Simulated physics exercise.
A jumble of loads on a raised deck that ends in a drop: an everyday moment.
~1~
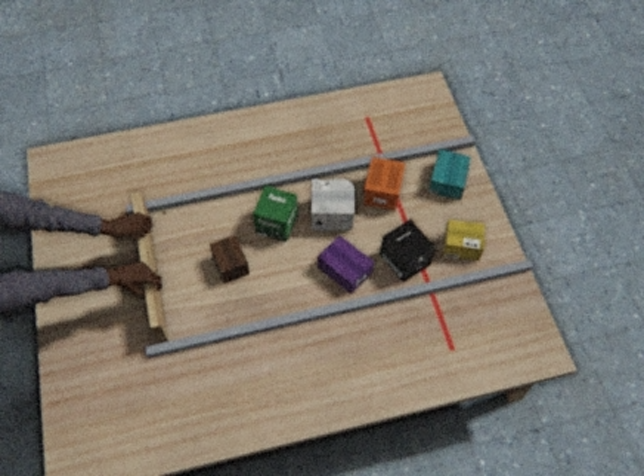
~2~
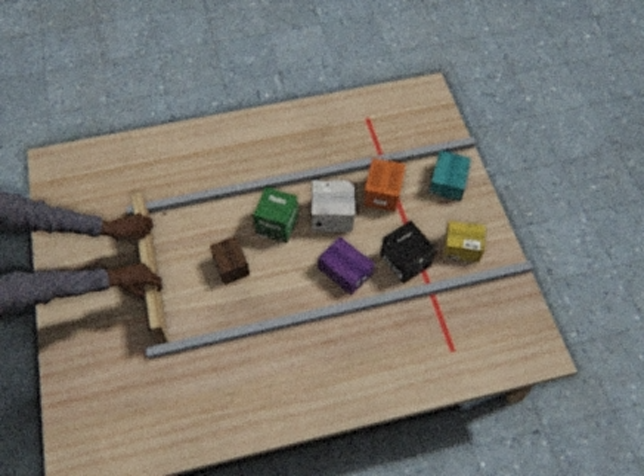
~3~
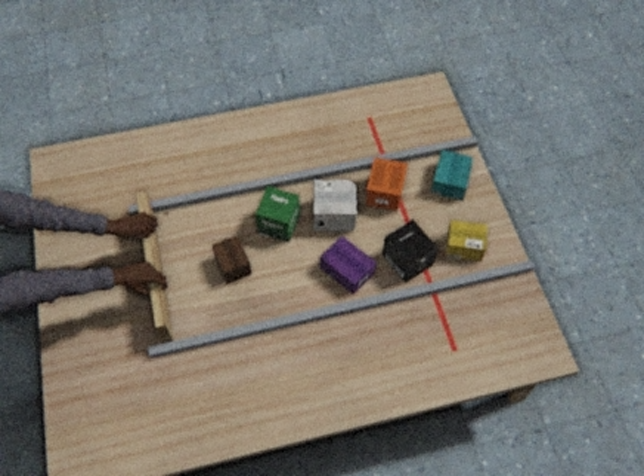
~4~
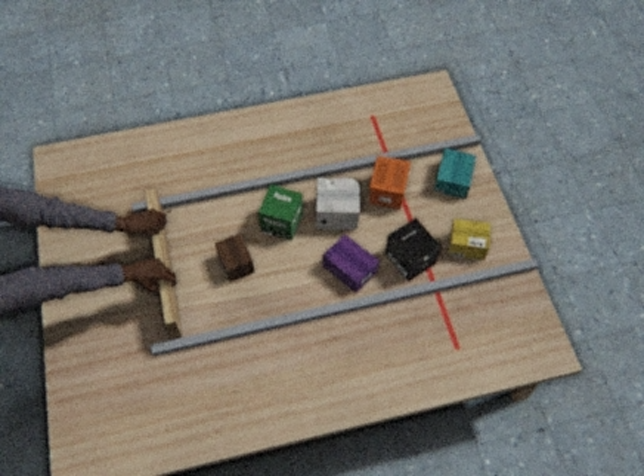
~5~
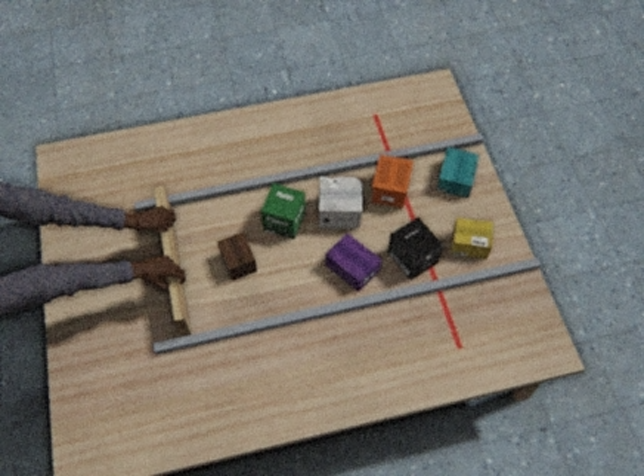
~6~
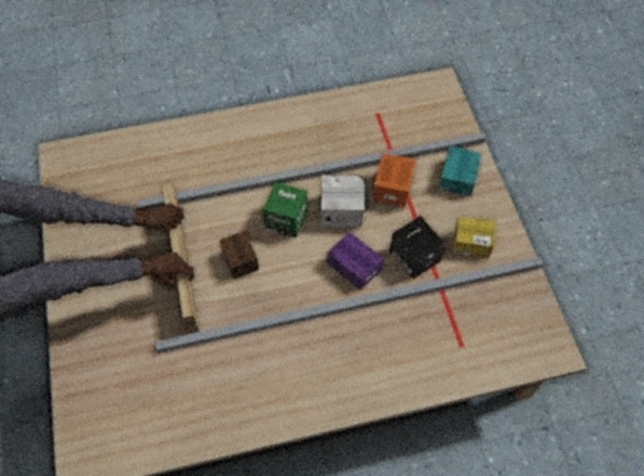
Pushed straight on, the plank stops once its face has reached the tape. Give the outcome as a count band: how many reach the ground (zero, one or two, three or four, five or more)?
One or two reach the ground.
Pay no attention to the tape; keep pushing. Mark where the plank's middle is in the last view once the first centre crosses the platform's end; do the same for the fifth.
At (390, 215) for the first, at (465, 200) for the fifth.
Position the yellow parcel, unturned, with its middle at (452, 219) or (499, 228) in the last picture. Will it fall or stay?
Well, in both cases in turn, the yellow parcel stays where it is and then stays where it is.
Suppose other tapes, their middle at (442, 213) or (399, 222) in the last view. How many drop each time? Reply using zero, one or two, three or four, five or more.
Either three or four; one or two.
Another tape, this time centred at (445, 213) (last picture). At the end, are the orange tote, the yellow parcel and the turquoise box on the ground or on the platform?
Result - orange tote: Drops; yellow parcel: Drops; turquoise box: Drops.
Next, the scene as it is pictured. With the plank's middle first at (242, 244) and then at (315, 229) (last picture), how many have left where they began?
I make it 1 at the first spot and 5 at the other.
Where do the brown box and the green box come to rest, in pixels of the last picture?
In order, first (432, 216), then (422, 175).
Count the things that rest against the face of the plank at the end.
Contact count: 3.
Soon after, none off yet; turquoise box at rest near (461, 171); yellow parcel at rest near (474, 237); orange tote at rest near (394, 181).
After that, none off yet; turquoise box at rest near (461, 171); yellow parcel at rest near (474, 237); orange tote displaced a little near (402, 179).
And then, none off yet; turquoise box displaced about its own width near (483, 162); yellow parcel at rest near (474, 237); orange tote displaced about its own width near (449, 166).
In the end, the number that fall off is one or two; gone, turquoise box.
